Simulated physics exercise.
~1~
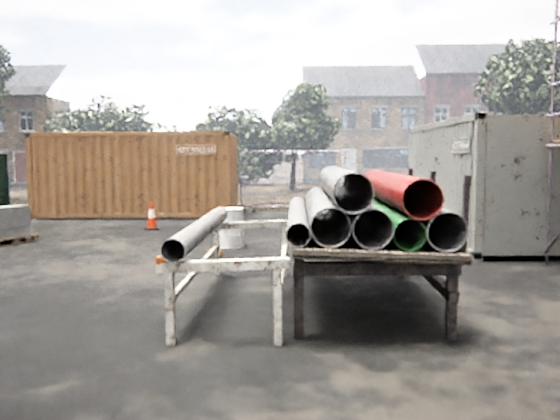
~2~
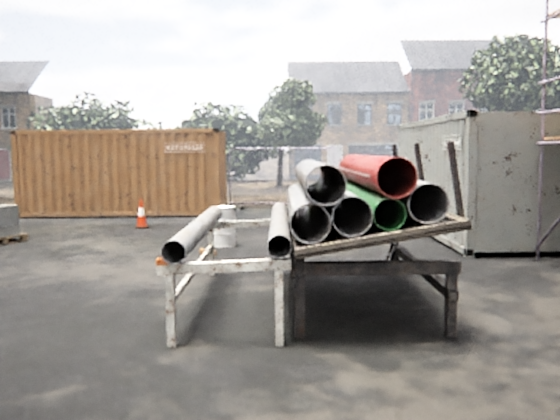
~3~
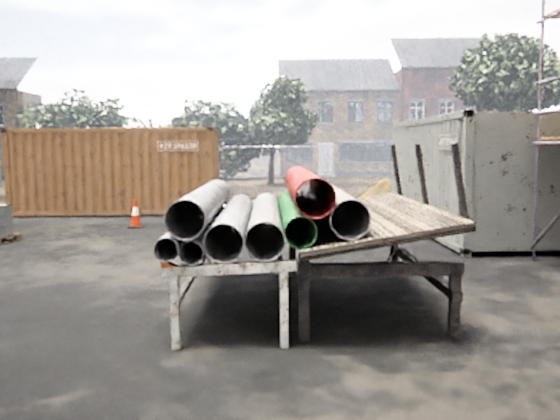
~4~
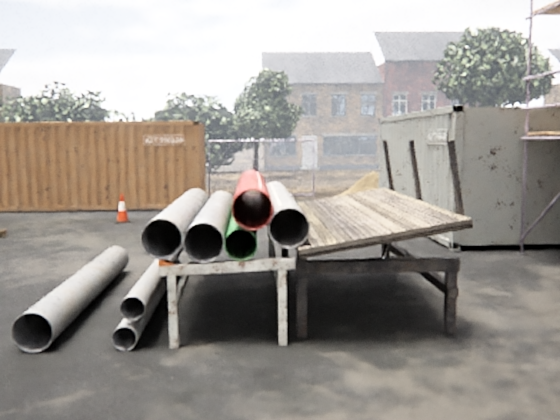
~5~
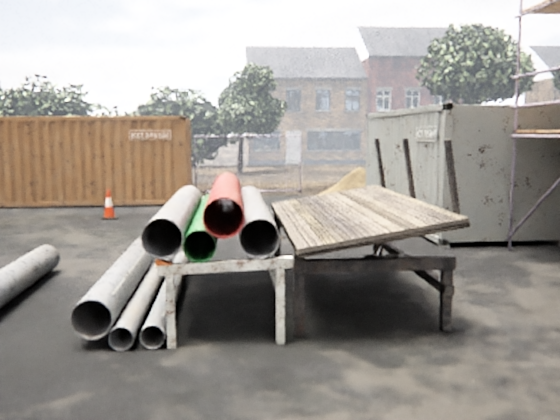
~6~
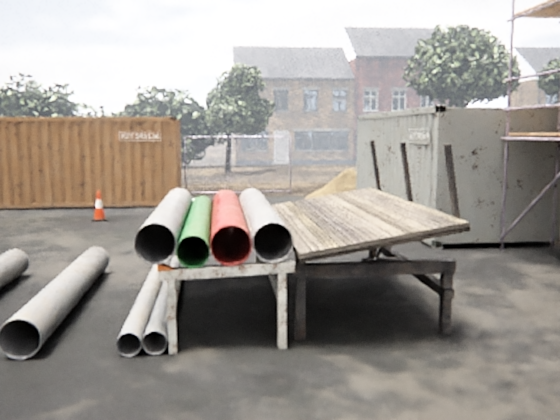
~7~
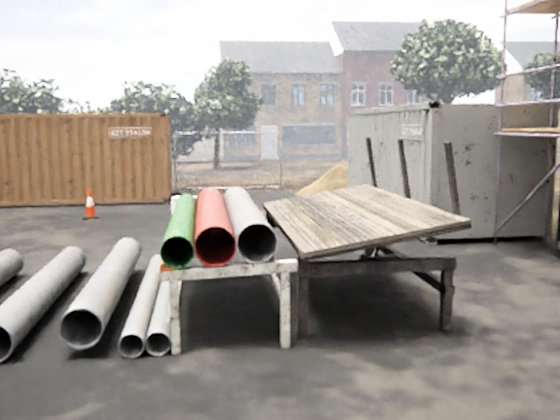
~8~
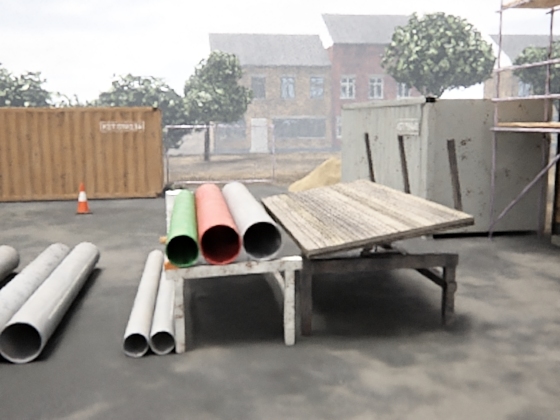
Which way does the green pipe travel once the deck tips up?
The green pipe moves to the left, off the deck and onto the rack.
